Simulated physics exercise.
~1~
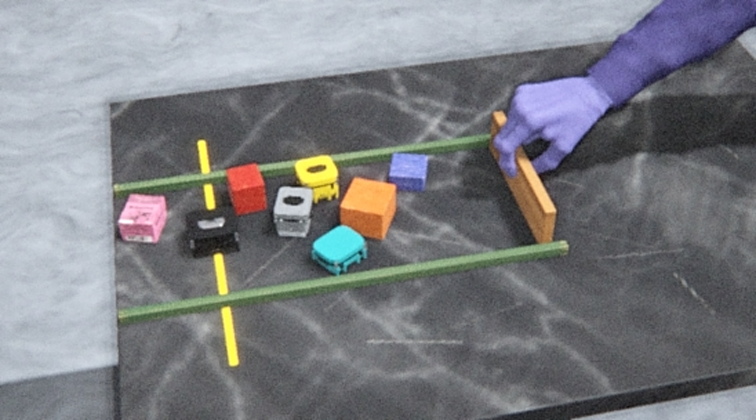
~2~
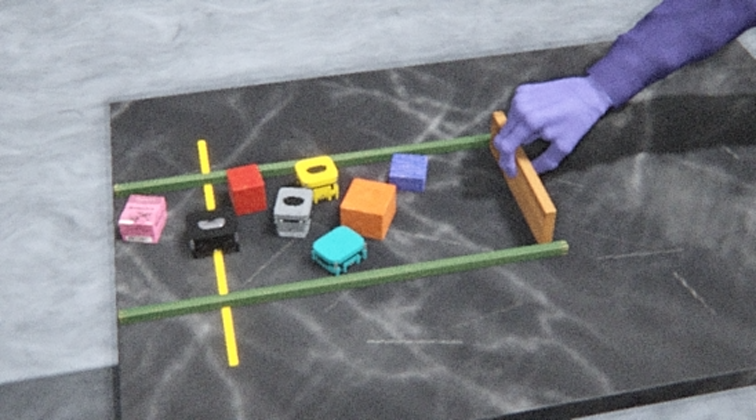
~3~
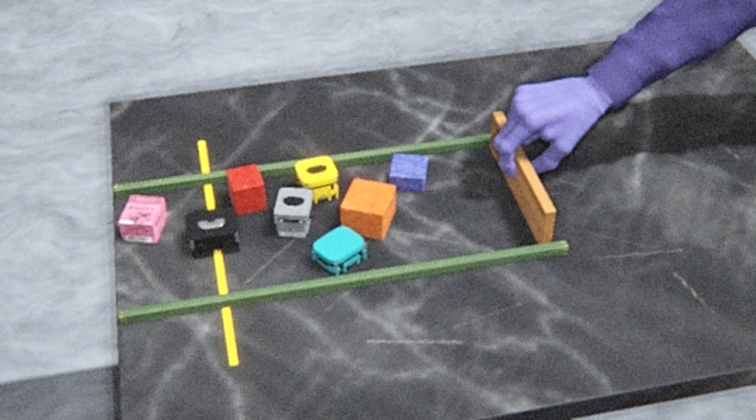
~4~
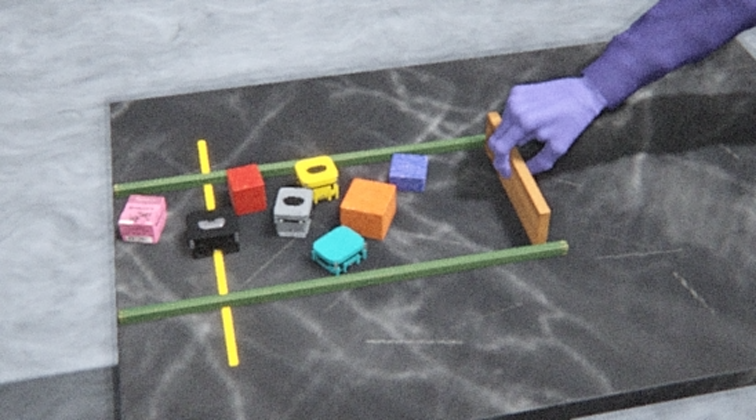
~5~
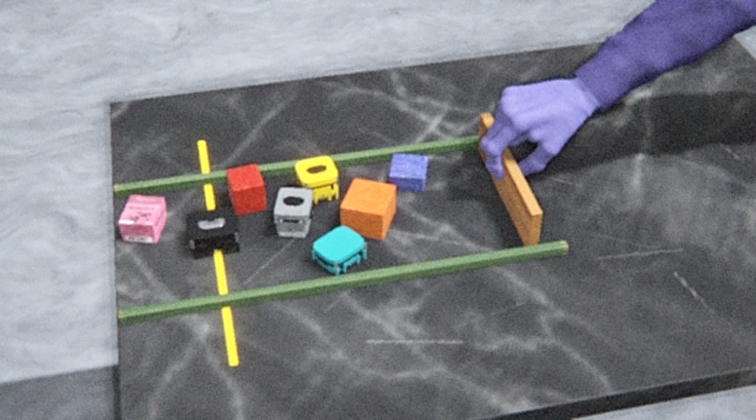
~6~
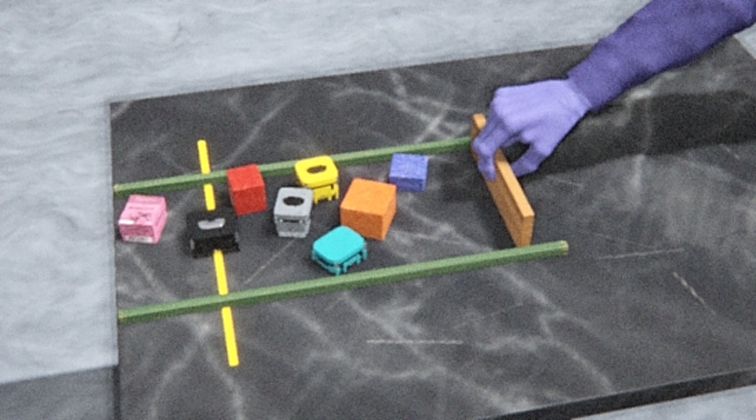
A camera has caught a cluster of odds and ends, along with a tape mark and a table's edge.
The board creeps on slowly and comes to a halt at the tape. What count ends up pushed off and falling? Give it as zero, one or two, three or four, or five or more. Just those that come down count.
The count that falls is one or two.
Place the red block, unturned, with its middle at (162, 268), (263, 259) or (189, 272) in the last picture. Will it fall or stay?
The red block stays put; stays put; stays put.
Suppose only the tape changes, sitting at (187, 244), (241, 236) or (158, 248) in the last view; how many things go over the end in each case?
Floor tally per try: 3 / 1 / 5.
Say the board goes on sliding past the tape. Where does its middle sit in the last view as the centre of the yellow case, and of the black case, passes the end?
I reckon its middle sits around (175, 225) and then around (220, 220).
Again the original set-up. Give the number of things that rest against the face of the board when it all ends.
3 touch it.
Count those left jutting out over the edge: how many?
1.
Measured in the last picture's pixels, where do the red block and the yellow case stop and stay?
Final positions - red block around (121, 207), yellow case around (156, 202).
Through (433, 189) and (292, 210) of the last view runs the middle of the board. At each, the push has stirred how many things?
So 1, and at the other place 7.
Early on, none off yet; pink box at rest near (143, 219); black case at rest near (213, 233); red block at rest near (246, 190).
Finally, the number that fall off is one or two; lost, black case and pink box.
